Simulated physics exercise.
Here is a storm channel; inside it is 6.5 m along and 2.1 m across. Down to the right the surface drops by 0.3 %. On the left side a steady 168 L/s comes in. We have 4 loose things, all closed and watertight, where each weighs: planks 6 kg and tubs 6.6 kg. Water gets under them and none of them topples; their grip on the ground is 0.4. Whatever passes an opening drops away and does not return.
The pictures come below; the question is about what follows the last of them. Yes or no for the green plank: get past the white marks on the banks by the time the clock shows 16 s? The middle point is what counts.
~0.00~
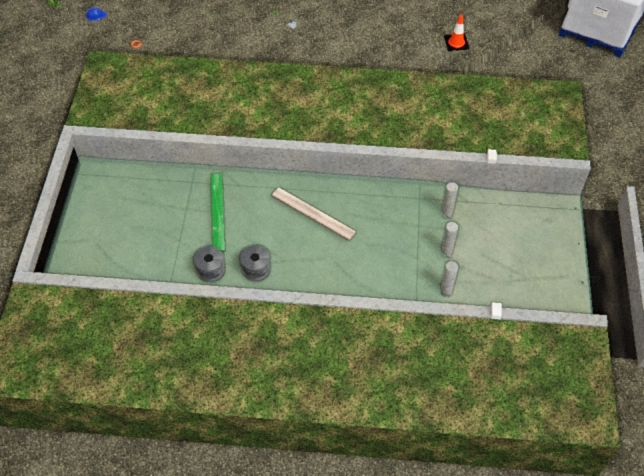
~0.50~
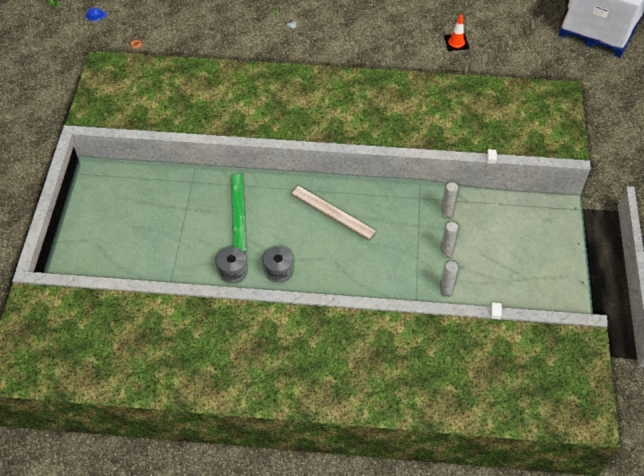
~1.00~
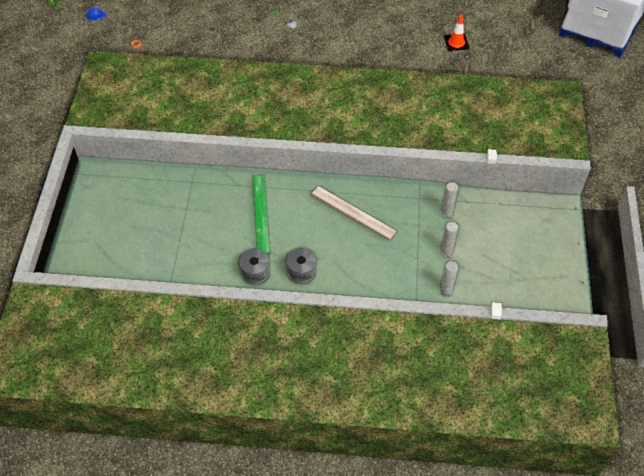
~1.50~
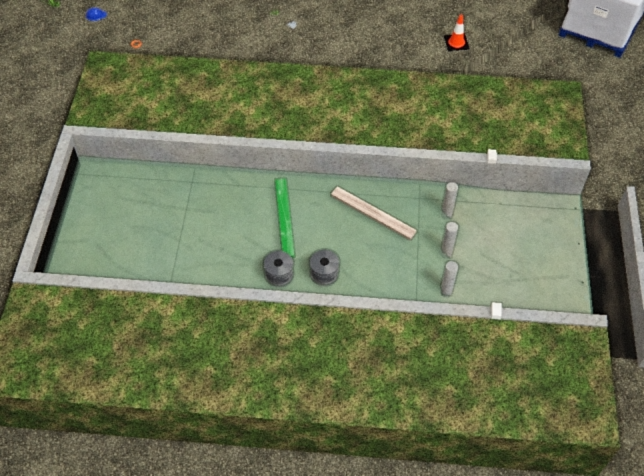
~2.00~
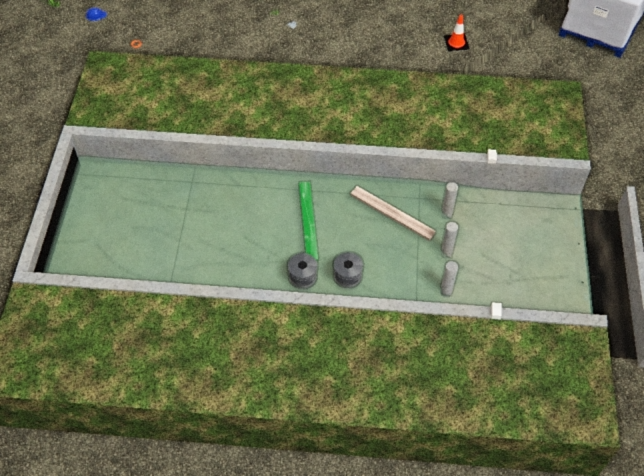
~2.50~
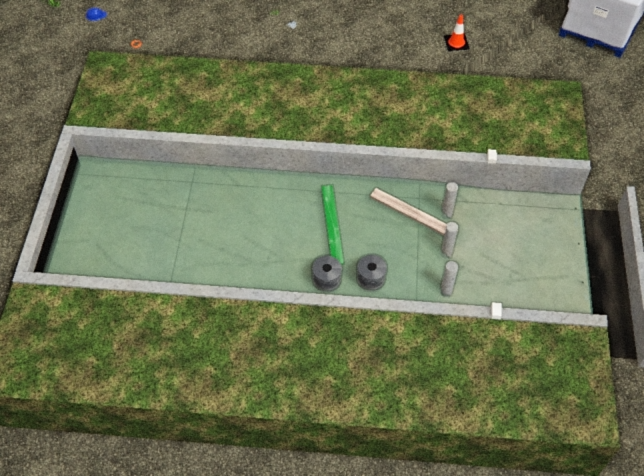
Here the green plank does not get by.
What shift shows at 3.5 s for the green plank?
About 200 cm out of place.
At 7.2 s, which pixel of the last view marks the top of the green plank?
The top is close to pixel (437, 229).
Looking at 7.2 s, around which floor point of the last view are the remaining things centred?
(431, 261).
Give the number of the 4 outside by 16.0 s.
Tally so far: 2.
After 3.5 s the green plank is near (380, 230), 2.1 m from its start, afloat; 0 of 4 are over the mark; 4 afloat.
After 7.2 s the green plank is near (437, 229), 2.8 m from its start, afloat; 2 of 4 are over the mark; 2 afloat.
After 12.0 s the green plank is near (437, 229), 2.8 m from its start, afloat; 2 of 4 are over the mark; 2 afloat.
After 16.0 s the green plank is near (437, 229), 2.8 m from its start, afloat; 2 of 4 are over the mark; 2 afloat.
